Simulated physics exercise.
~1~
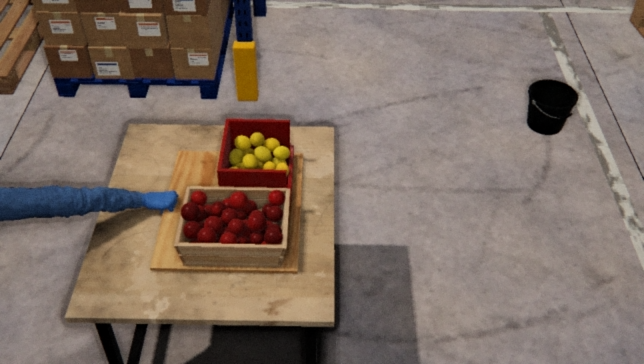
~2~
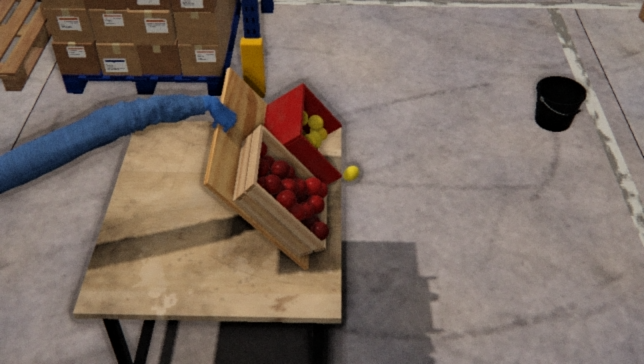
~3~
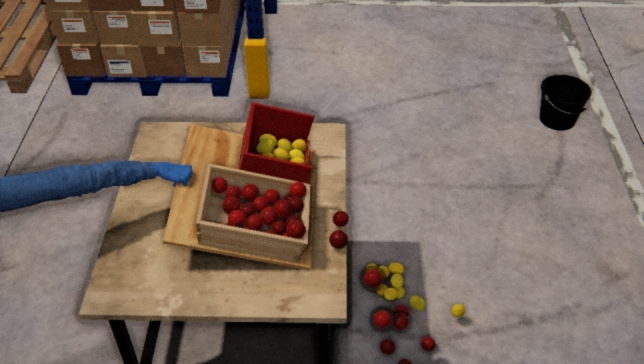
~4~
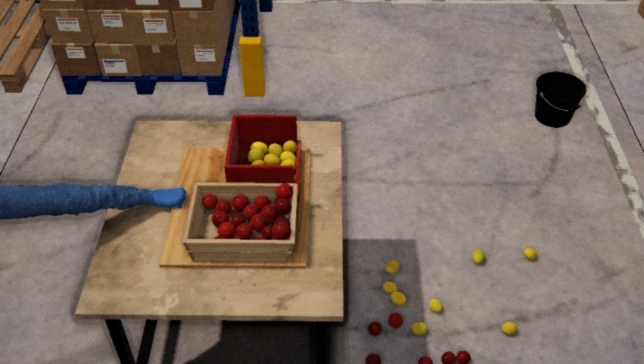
In a warehouse, a blue-sleeved arm tilts a board holding a red crate of lemons and a wooden crate of red apples steeply rightward on a table, then lowers it flat; some fruit spills and scatters across the floor, while much remains in both crates.
